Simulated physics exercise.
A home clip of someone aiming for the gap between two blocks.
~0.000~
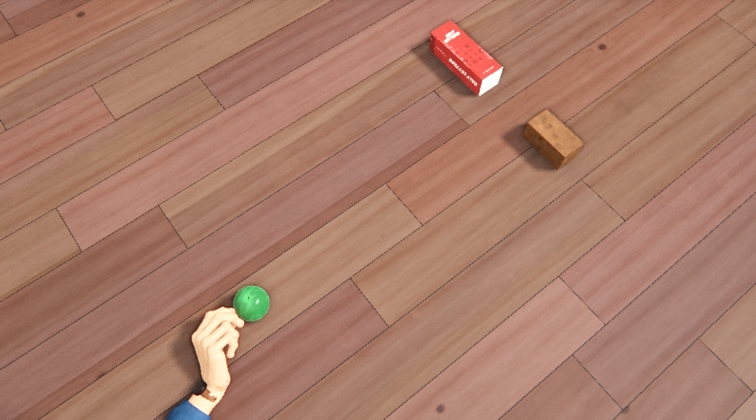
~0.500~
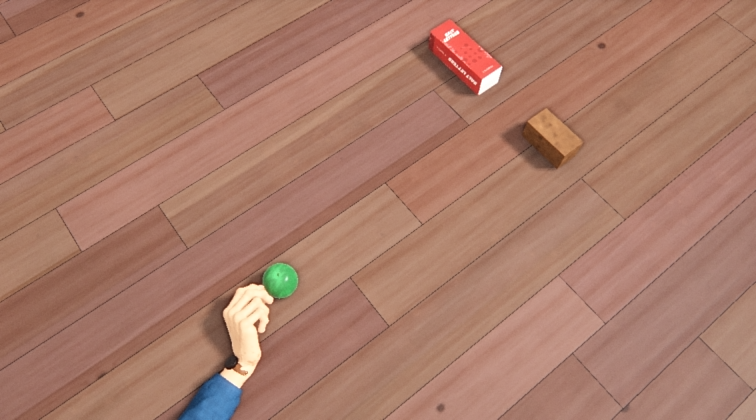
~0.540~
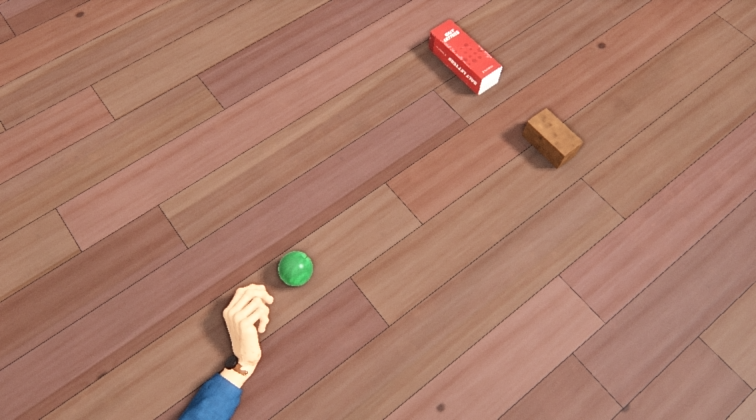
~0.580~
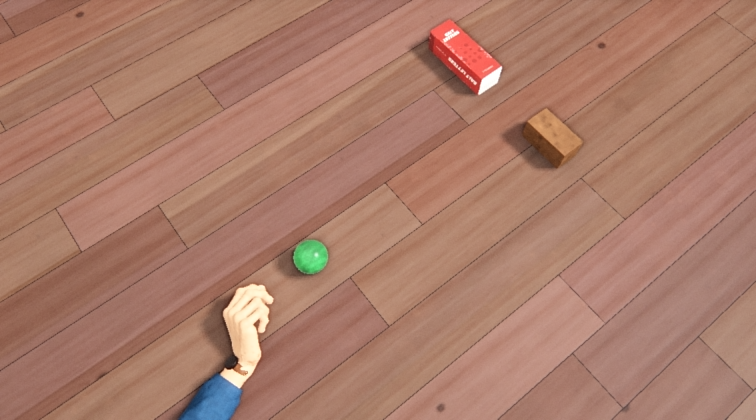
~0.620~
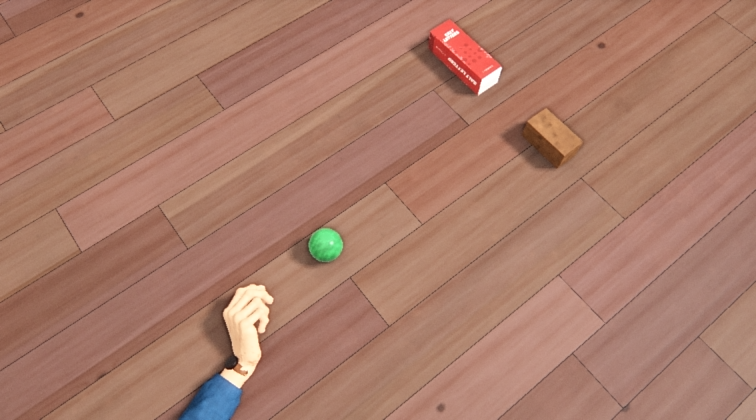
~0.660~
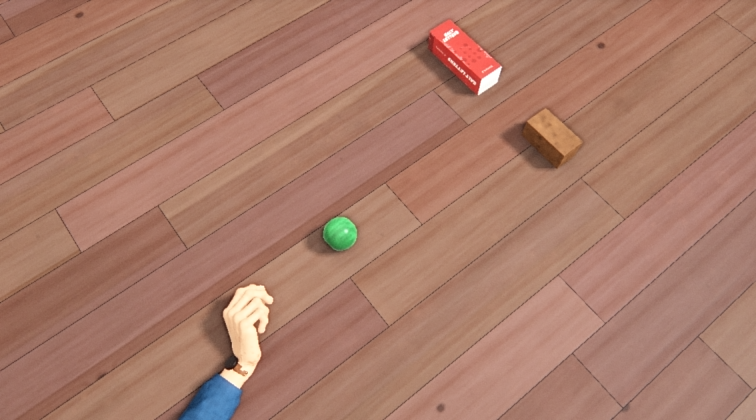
On a wooden floor, a hand pushes a green apple, which rolls up and right.
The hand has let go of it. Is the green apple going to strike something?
Outcome: The green apple rolls through.
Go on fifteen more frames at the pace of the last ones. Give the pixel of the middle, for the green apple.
Around (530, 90).
After 1.06 s, green apple heading on near (470, 132).
After 1.56 s, green apple heading on near (601, 30).
After 1.98 s, green apple heading on.
By the end (2.3 s), the green apple passes through its gap.
